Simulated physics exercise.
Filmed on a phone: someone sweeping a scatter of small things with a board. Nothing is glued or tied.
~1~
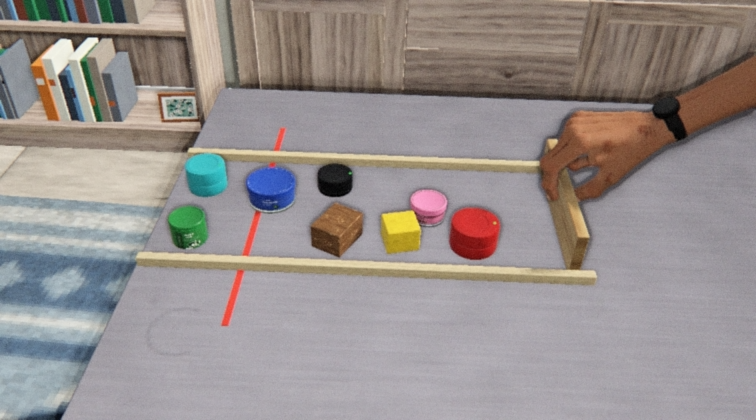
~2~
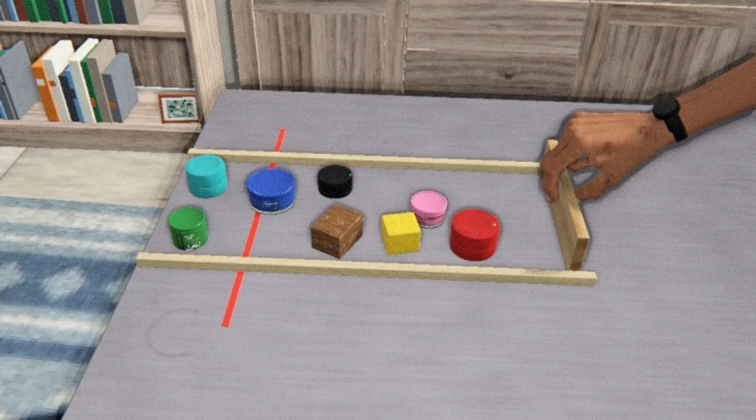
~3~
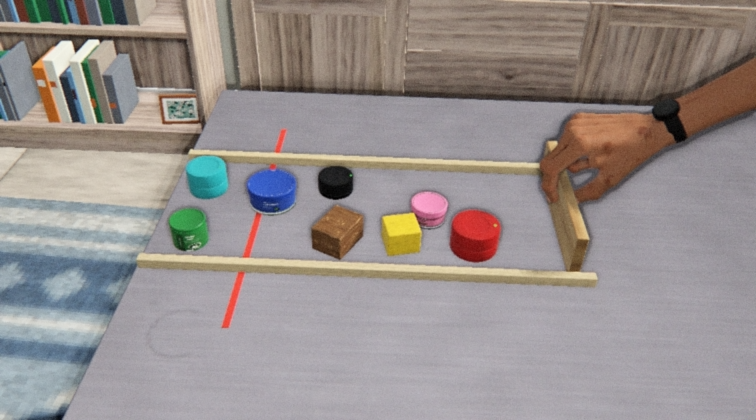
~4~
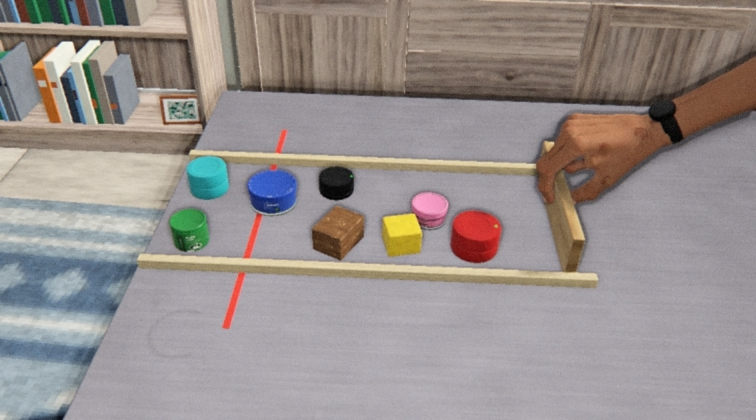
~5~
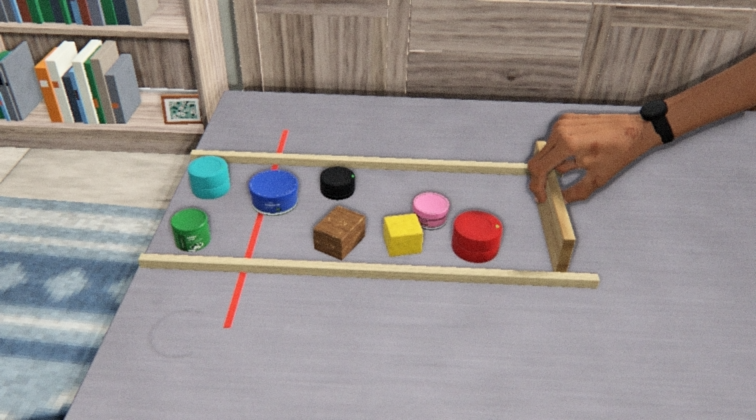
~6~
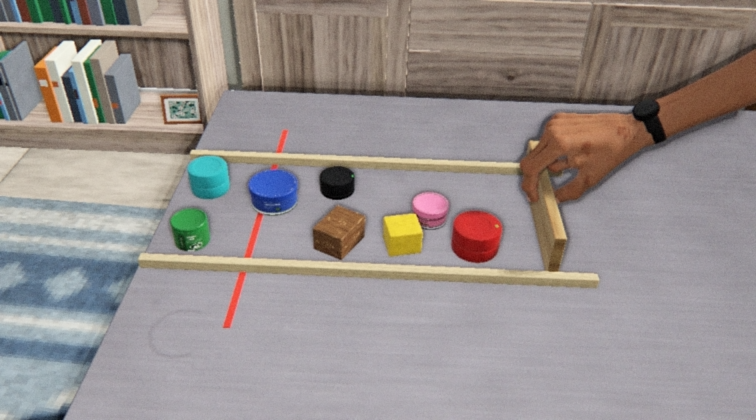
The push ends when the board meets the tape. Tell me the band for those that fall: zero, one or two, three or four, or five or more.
Here the number that fall off is one or two.
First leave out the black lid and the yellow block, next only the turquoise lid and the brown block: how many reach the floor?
The counts: 0 and 0.
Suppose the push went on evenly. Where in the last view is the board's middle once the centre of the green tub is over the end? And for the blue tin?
About (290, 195), and (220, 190) for the other.
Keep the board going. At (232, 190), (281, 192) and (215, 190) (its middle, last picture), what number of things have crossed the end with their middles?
The counts: 3, 1 and 5.
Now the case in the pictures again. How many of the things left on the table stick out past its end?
That would be 2.
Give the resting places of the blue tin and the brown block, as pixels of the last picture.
About (212, 188), and the other about (154, 230).
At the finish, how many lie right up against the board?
It touches 3.
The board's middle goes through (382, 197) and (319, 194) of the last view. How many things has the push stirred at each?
By then 4, and 7.
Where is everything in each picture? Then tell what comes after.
The first frame shows turquoise lid (206, 175); green tub (188, 228); blue tin (272, 190); board (562, 202); tape (259, 208).
The second frame shows green tub (188, 229); brown block (337, 231).
The third frame shows blue tin (272, 192); black lid (336, 182).
The fourth frame shows turquoise lid (208, 178); board (558, 204).
The fifth frame shows green tub (191, 230); pink tin (430, 211).
The sixth frame shows turquoise lid (209, 177); green tub (191, 230); blue tin (274, 192); board (542, 204); tape (262, 210).
Early on, none off yet; turquoise lid at rest near (209, 177); green tub at rest near (191, 230); blue tin at rest near (274, 192).
A while later, none off yet; turquoise lid at rest near (209, 177); green tub travelled about its own width near (160, 231); blue tin travelled a little near (250, 190).
Finally, the number that fall off is one or two; lost, green tub.
